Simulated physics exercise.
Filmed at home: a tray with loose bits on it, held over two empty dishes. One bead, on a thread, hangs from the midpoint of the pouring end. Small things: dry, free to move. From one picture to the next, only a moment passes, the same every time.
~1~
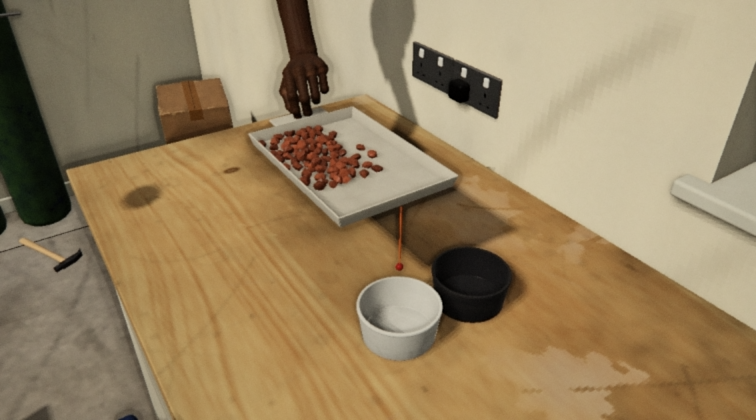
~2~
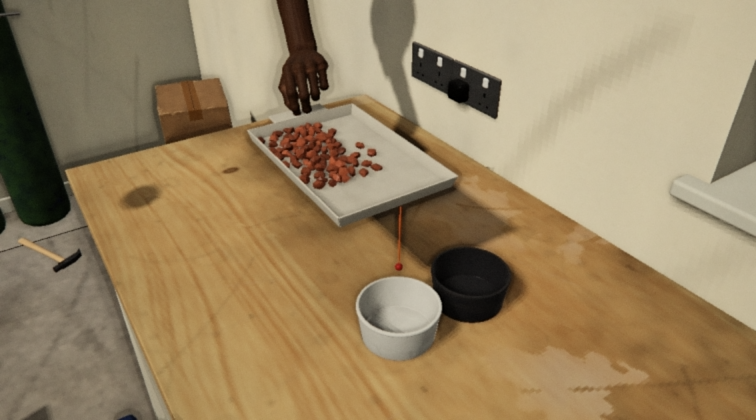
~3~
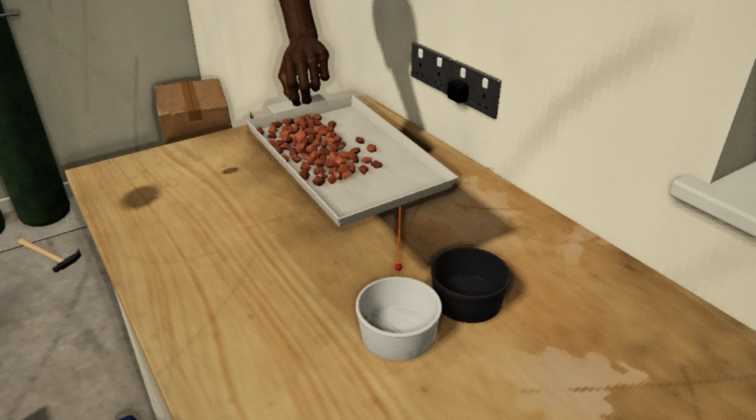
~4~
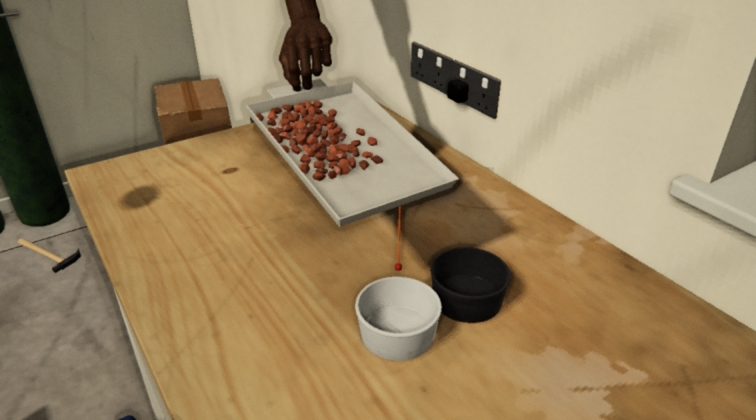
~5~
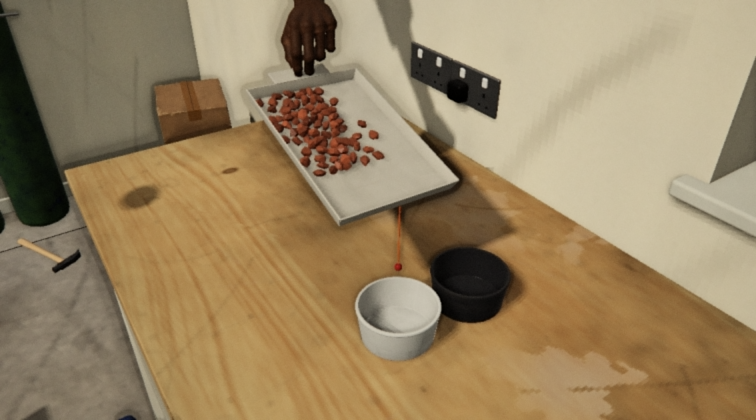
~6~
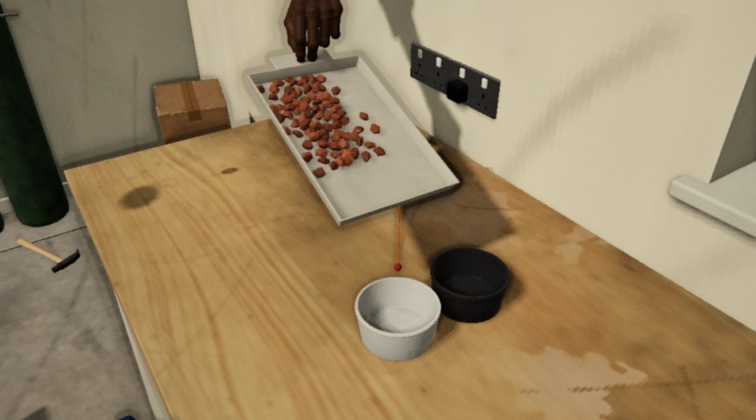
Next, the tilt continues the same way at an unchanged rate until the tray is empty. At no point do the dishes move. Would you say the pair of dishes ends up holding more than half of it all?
Result: Mostly caught.
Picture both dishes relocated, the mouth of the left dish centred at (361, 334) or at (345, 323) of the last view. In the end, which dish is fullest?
In the first try it's the one on the right, and in the second it's the one on the right.
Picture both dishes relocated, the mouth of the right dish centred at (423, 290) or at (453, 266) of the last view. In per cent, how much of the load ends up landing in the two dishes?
Trial 1 around 60 percent, trial 2 around 50 percent.
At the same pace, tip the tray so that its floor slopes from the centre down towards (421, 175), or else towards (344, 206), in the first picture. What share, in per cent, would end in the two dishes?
I'd say roughly 60 percent with the first slope, 30 percent with the other.
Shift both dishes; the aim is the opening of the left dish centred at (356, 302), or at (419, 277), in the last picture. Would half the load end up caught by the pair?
In the first position shy of half, in the second shy of half.
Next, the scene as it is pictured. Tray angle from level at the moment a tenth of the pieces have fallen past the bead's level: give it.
Near 80 degrees.
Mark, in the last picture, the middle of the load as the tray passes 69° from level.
The middle of the pieces shows up near (402, 196).
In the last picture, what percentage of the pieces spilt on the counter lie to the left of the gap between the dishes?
Reading: Around 30 %.
Just after the last frame, tray tipped steeply; the larger part on the tray; just a few in the left dish; about a tenth in the air.
A moment on, tray tipped past a quarter turn; about a tenth on the tray; roughly a third in the left dish; roughly a quarter in the right dish; roughly a third outside both; about a tenth in the air.
Further on, tray tipped past a quarter turn; roughly a third in the left dish; roughly a quarter in the right dish; roughly a third outside both.
When it is over, tray tipped past a quarter turn; roughly a third in the left dish; roughly a quarter in the right dish; roughly a third outside both.
